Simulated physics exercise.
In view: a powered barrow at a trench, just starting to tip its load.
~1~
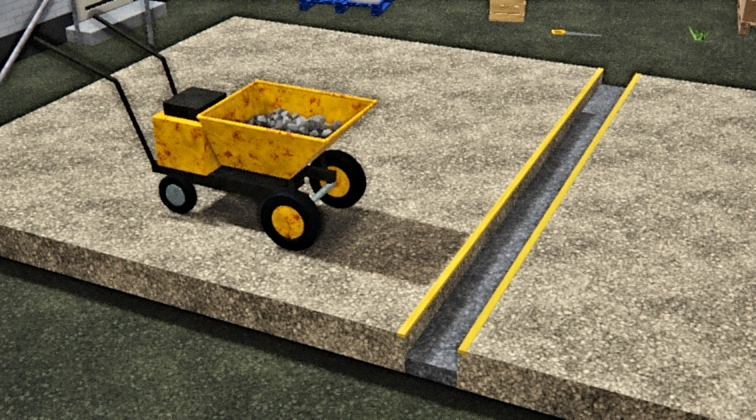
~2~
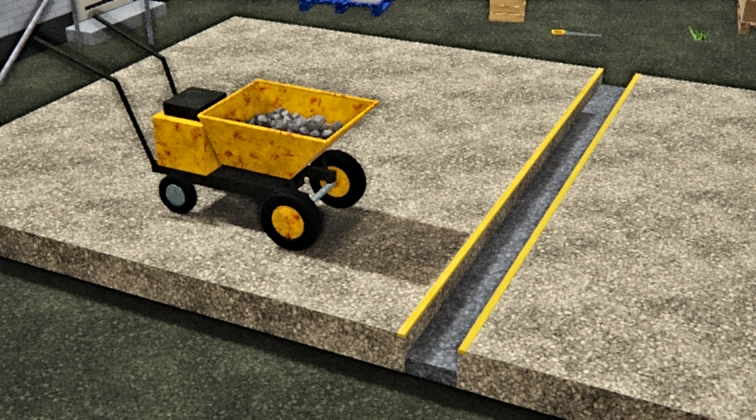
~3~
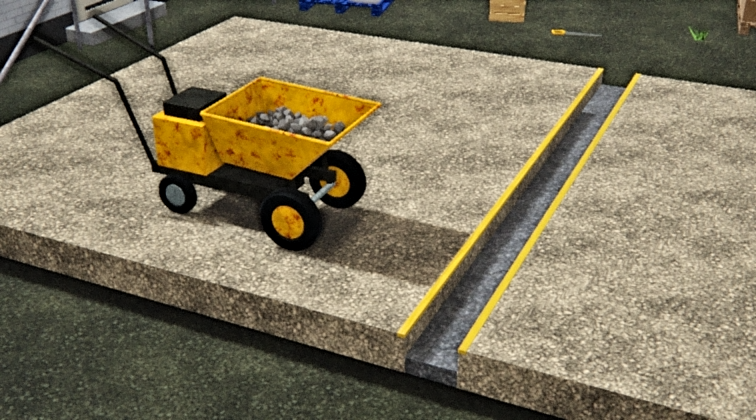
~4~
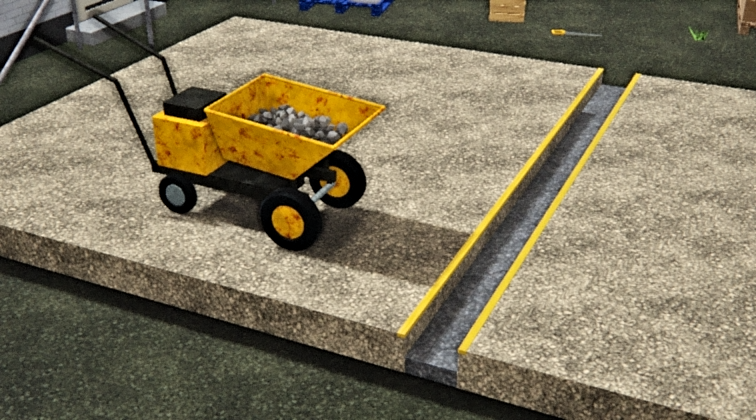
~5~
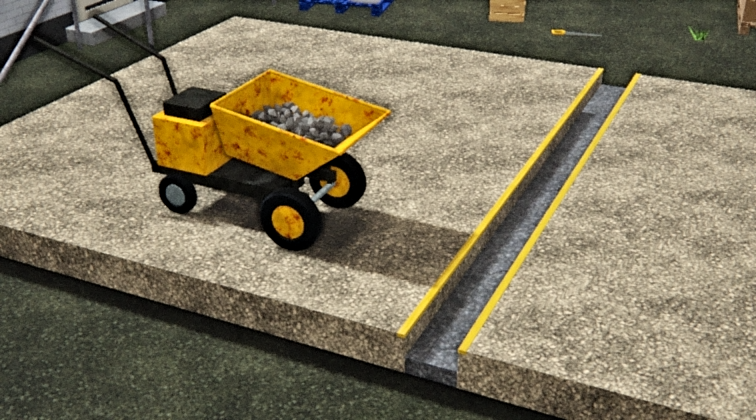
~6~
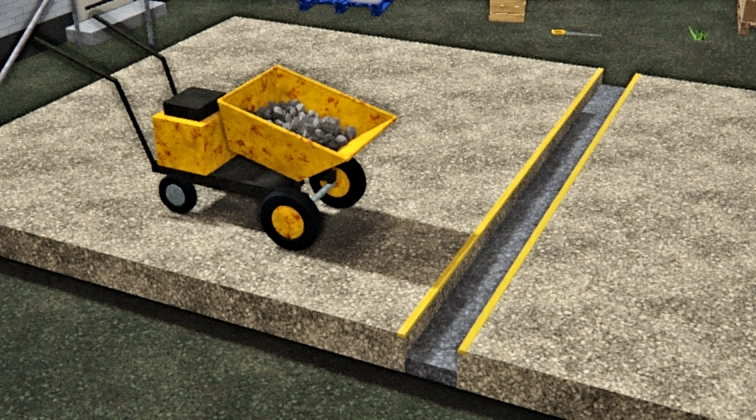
The yellow skip of a small wheeled barrow, loaded with grey stones, tilted slightly forward to the right while its wheels stayed still on the gravelly slab, a short way from a narrow yellow-edged trench.
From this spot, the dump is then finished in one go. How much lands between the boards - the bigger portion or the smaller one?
The smaller portion lands there.
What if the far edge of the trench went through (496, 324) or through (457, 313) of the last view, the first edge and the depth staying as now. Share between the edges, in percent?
In order: 20 per cent, then 20 per cent.
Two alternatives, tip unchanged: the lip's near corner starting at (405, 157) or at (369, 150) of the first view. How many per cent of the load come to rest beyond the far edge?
10 % for the first, 0 % for the second.
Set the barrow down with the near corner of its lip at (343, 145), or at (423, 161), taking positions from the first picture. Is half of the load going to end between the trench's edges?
A minority, then a minority.
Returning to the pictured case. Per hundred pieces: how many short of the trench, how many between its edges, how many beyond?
I get 40 % short, 20 % between and 0 % beyond.
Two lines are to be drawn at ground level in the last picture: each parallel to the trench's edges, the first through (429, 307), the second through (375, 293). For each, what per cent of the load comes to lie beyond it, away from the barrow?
About 20 percent, then about 60 percent.
Soon after the last picture, skip tipped steeply; all in the skip.
A little later, skip tipped right over; nearly all in the skip; a small part short of the trench.
Later still, skip tipped right over; about half in the skip; about half short of the trench; a small part in or heaped over the trench.
At rest, skip tipped right over; about a third in the skip; about a third short of the trench; about a quarter in or heaped over the trench; none beyond it.
